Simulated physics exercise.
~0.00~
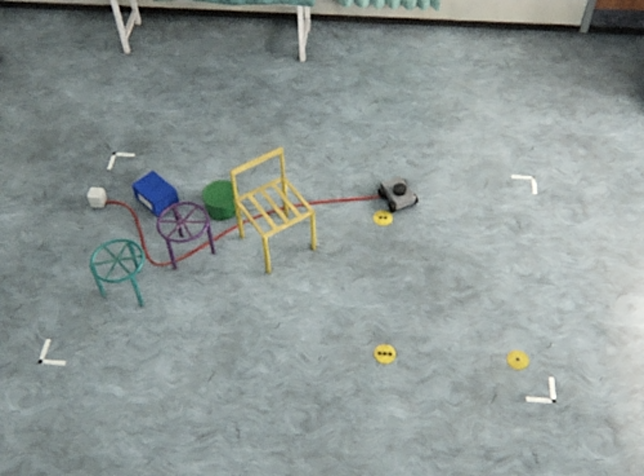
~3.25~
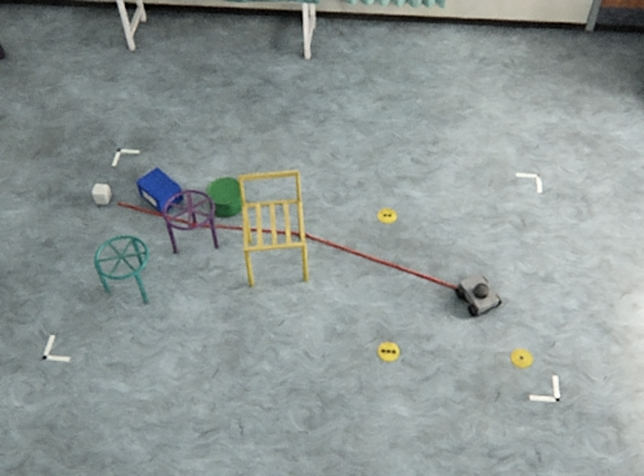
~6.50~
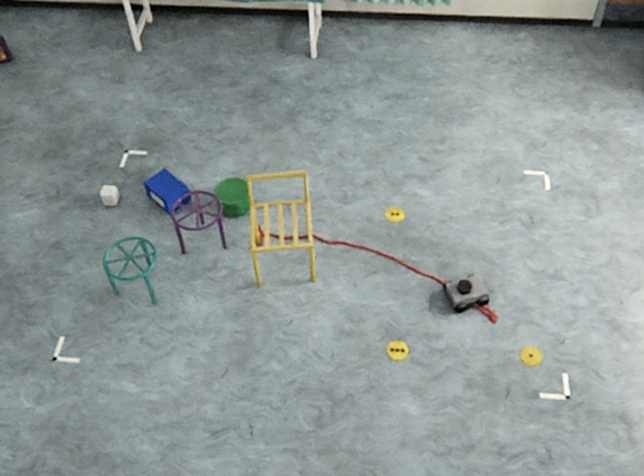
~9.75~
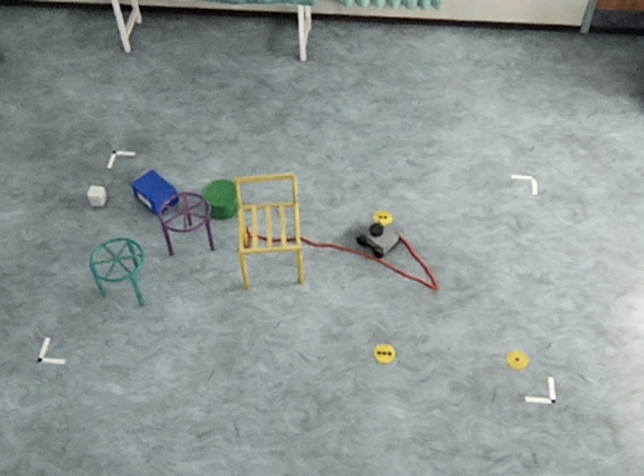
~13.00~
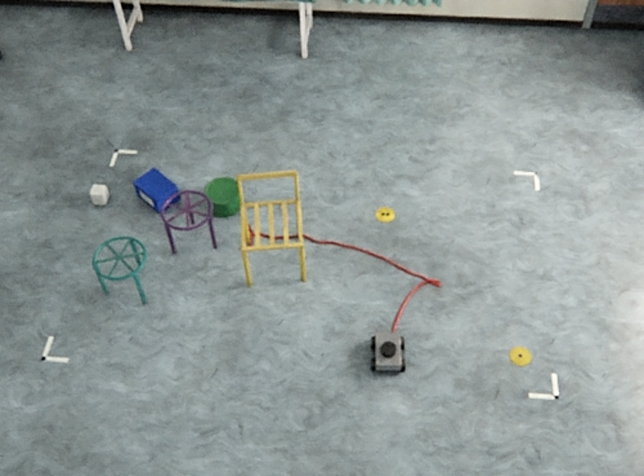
On a grey floor, a small cart trailing a red lead moves right and down past a cluster of stools, a yellow chair, a blue box and a green bucket; the lead comes away from a white block, the chair and purple stool shift, and the cart ends near the lower middle.
